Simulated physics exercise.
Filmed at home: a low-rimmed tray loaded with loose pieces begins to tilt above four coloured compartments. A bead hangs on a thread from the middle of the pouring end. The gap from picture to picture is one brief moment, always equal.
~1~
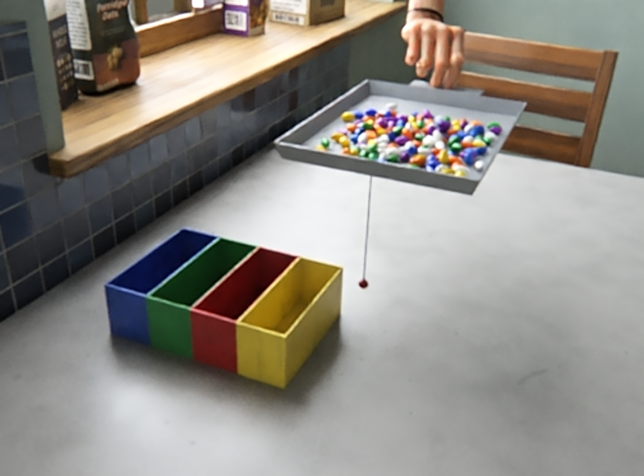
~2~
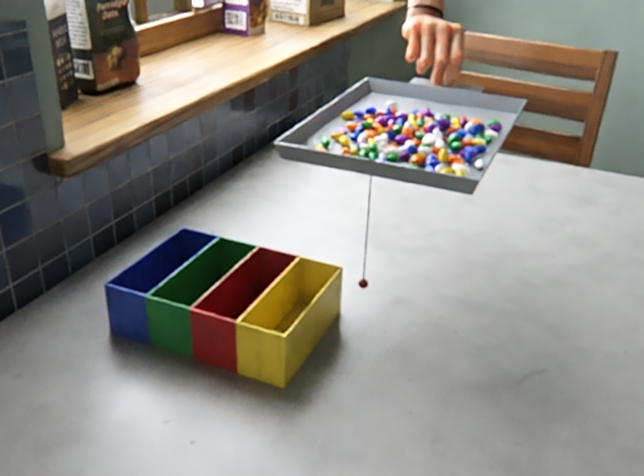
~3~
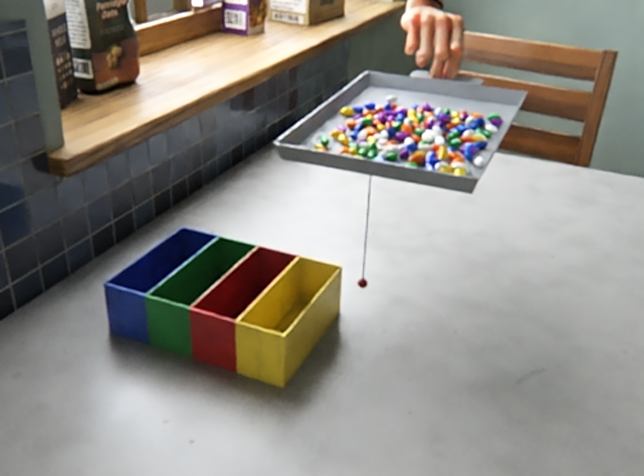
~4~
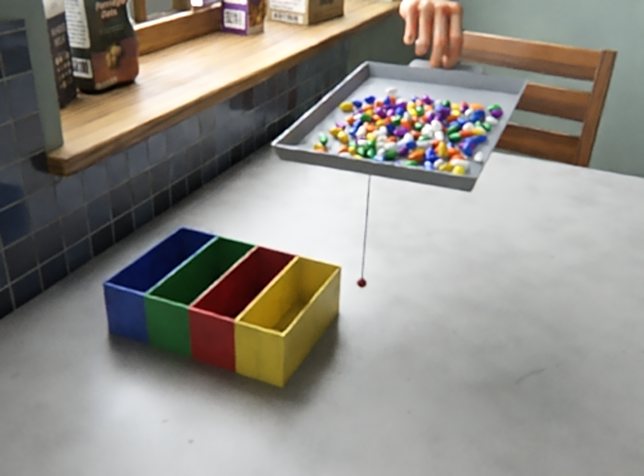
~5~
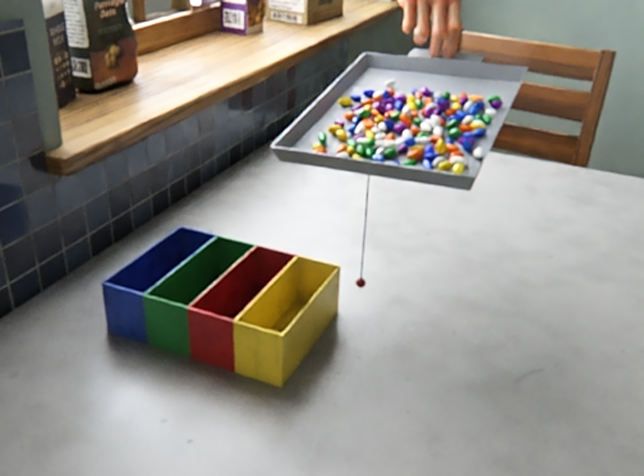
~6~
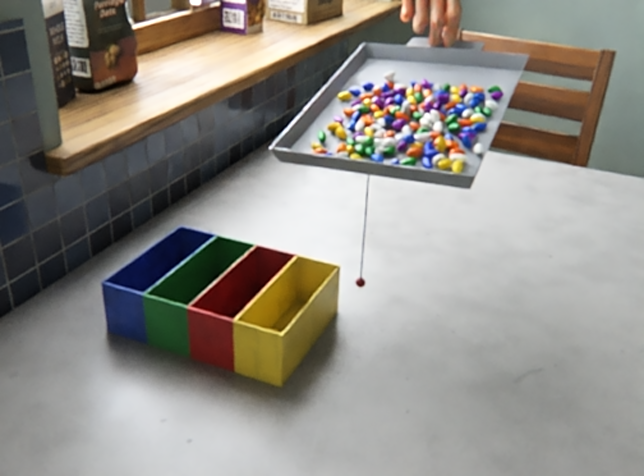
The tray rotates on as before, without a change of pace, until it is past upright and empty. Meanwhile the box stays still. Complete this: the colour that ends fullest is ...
The fullest is yellow.
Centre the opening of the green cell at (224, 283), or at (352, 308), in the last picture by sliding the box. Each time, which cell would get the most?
The first time it is the cell in red; the second time it is the blue one.
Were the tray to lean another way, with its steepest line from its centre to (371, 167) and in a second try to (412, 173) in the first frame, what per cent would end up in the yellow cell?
In order: About 30, then 0 percent.
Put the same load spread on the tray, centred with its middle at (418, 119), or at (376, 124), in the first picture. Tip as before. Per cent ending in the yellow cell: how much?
It's 40 percent the first time and 40 percent the second.
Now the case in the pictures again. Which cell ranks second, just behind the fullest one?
That would be the red cell.
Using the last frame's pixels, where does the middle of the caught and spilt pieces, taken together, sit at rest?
Close to (282, 353).
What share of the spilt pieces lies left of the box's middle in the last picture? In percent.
About 10 percent.
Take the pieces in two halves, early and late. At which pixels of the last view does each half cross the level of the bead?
Around (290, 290) at first; around (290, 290) after that.
Soon after the last picture, tray tipped steeply; all on the tray.
A little later, tray tipped right over; about half on the tray; a small part in the yellow cell; a small part in the red cell; a stray few in the green cell; about a third falling or outside the box.
Later still, tray tipped past a quarter turn; about a third in the yellow cell; about a quarter in the red cell; a stray few in the green cell; about a third falling or outside the box.
At rest, tray tipped past a quarter turn; about a third in the yellow cell; about a quarter in the red cell; a stray few in the green cell; none in the blue cell; about a third outside the box.
